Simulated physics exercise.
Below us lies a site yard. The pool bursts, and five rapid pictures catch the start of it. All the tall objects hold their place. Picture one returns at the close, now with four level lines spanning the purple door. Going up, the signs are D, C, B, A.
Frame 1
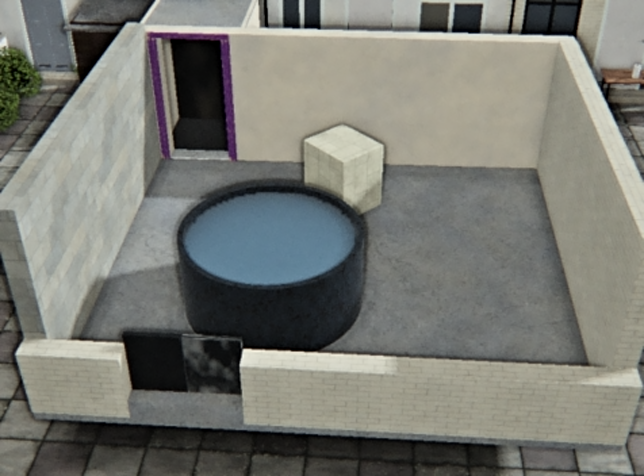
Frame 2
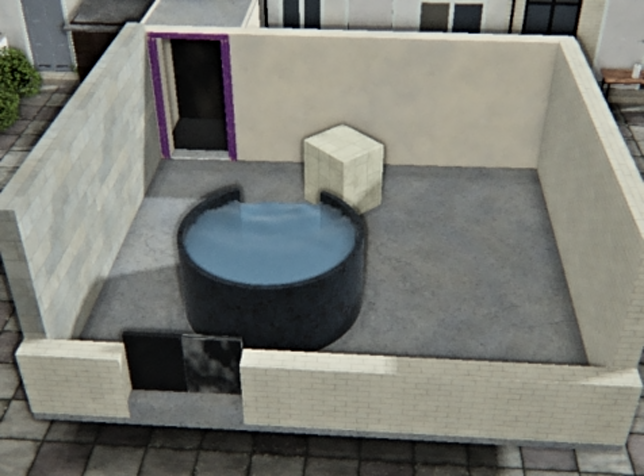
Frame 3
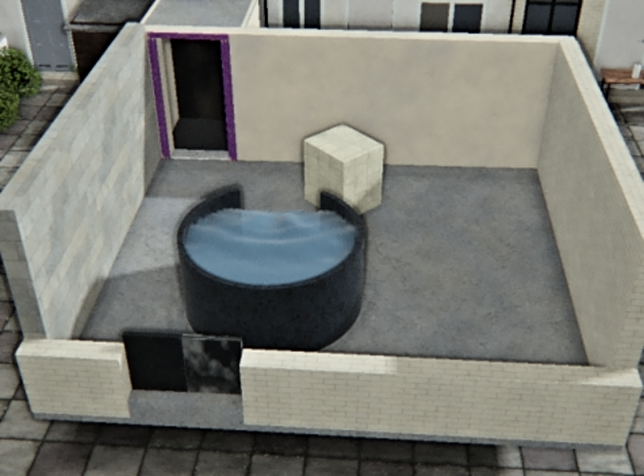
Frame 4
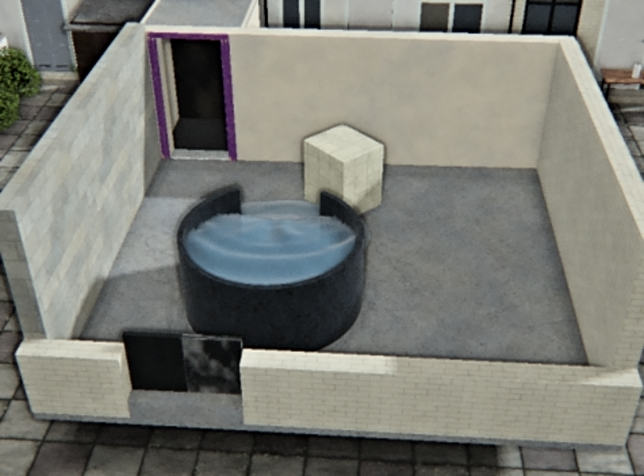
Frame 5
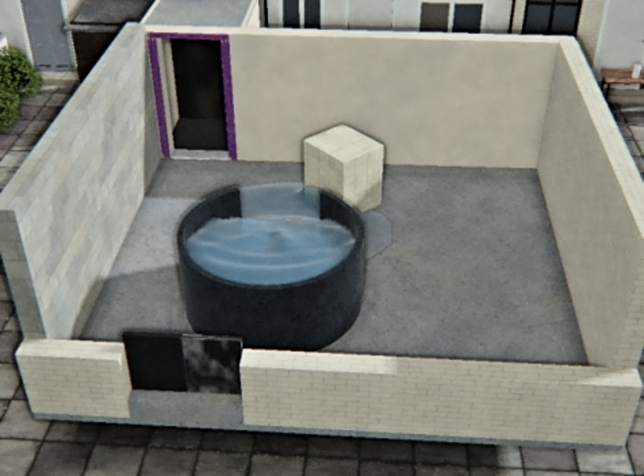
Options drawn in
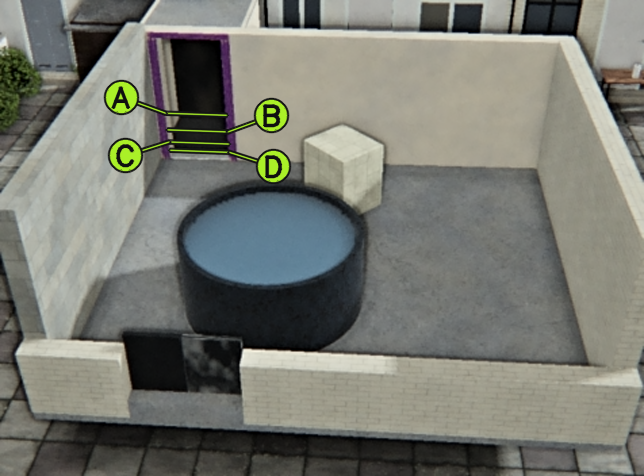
Site yard with a round dark pool, its far wall opening, water rippling and sinking inside, then a wet patch showing behind.
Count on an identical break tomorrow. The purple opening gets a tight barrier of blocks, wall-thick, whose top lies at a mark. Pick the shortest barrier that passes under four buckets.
I would pick line B.
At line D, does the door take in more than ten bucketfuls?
Yes.
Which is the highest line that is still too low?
It is C.
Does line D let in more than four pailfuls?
Yes.
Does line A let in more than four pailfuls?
No, not at all.
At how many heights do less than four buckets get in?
Two.
On the marked copy, A at (196, 114); B at (197, 130); C at (198, 143); D at (199, 151); from the bottom up D, C, B, A.
With A, nothing gets over.
With B, a bucket or two gets in.
With C, about 11 bucketfuls get in.
With D, dozens of bucketfuls pour in.
